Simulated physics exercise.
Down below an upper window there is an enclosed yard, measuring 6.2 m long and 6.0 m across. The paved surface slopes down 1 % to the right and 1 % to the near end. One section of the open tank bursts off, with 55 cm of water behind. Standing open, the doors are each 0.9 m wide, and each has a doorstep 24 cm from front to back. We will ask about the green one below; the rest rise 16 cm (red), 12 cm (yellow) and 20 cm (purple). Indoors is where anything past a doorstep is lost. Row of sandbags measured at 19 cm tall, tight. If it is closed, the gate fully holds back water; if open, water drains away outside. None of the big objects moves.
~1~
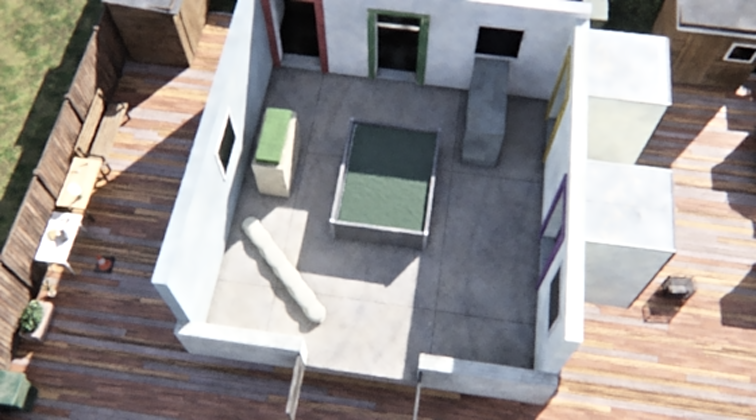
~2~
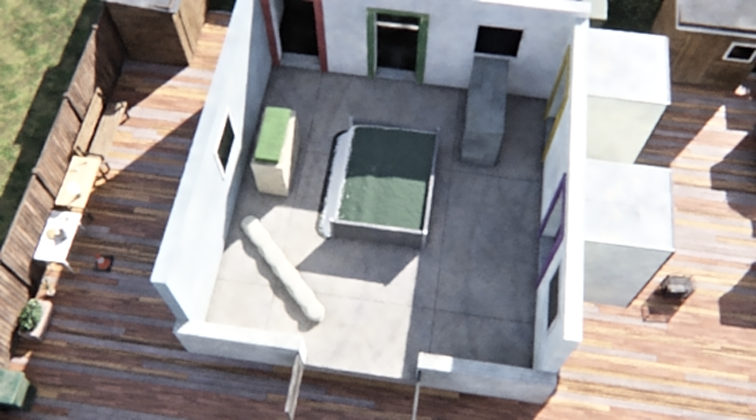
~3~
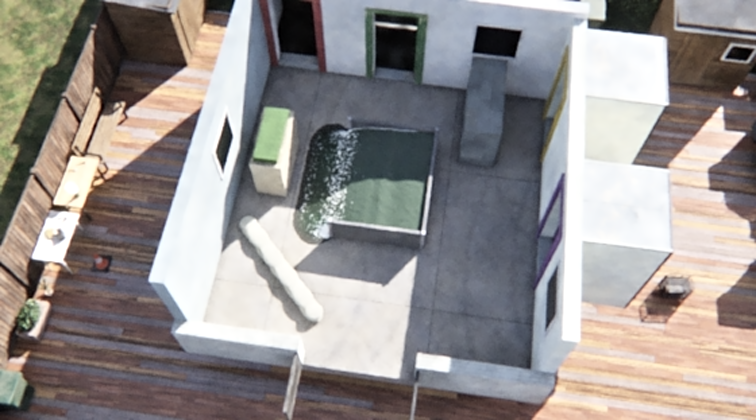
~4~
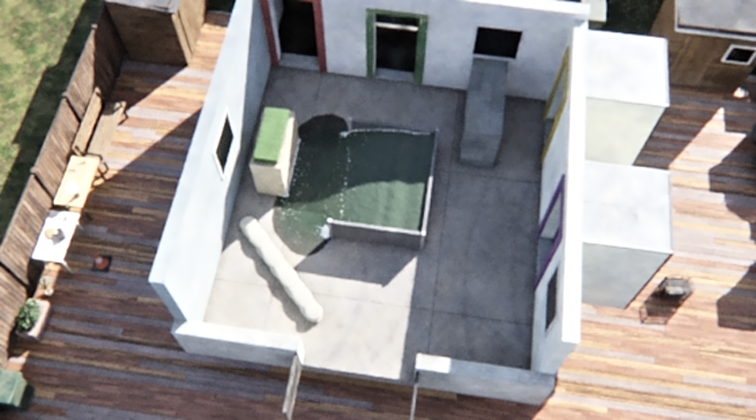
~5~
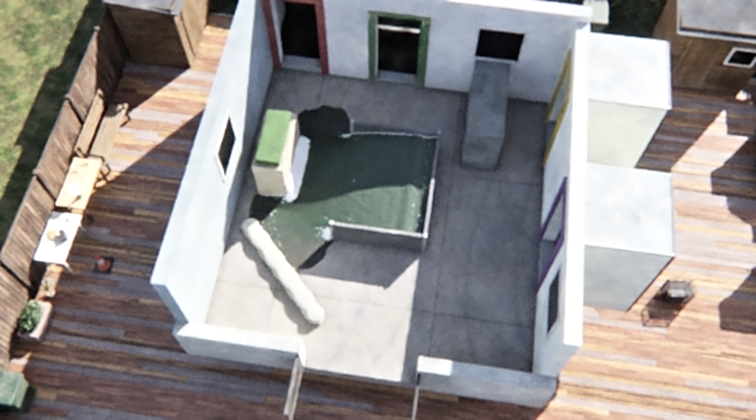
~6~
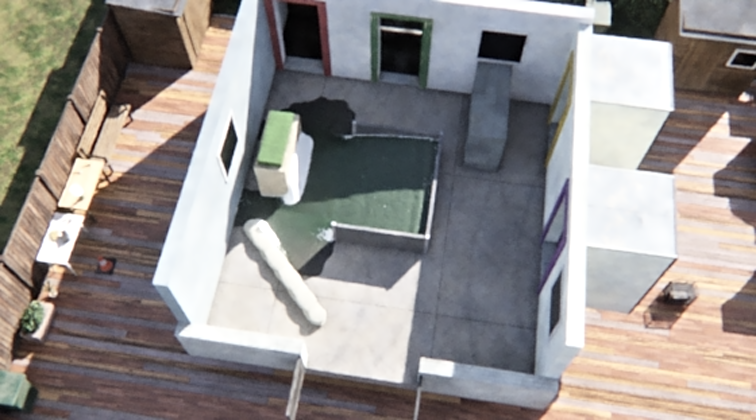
Open tank in a walled yard losing its left side, dark green water pouring out and spreading around a pale green-topped block.
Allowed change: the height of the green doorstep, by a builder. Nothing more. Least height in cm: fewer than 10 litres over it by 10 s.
Approx. 6.5 cm.
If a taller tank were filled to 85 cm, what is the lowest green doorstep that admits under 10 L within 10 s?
Required height: Approx. 10.5 cm.
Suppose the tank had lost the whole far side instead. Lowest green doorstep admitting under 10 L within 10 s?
You'd want it roughly 32 centimetres tall.
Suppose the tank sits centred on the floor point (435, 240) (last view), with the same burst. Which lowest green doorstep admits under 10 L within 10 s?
Near 6.5 cm.
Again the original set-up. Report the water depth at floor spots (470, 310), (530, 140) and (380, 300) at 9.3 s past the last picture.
About 9, 4 and 2 cm respectively.
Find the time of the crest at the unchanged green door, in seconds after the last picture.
Approximately 8.5 s.
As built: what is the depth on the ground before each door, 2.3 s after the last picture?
Depths in cm - red: 22, yellow: 0, purple: 0, green: 6.
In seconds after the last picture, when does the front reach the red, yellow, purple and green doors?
Red 0.8 s, yellow 5.0 s, purple 5.0 s, green 1.8 s.
Then, 0.7 s after the last picture water covers 20 % of the floor, deepest (40 cm) near (268, 237); it has not reached the green door.
Then, 2.3 s after the last picture water covers 50 % of the floor, deepest (24 cm) near (303, 95); 6 cm at the green door, 0 litres in over its 6 cm doorstep.
Then, 9.3 s after the last picture water covers 90 % of the floor, deepest (14 cm) near (521, 388); 7 cm at the green door, 15 litres in over its 6 cm doorstep.
At the green door as built, the water peaked near 9 cm, 8.3 s after the last picture.
With a doorstep of 6 cm, 14 litres would have come in within the 10 s; with 7.5 cm, 4 litres. So under 10 litres takes about 6.5 cm.
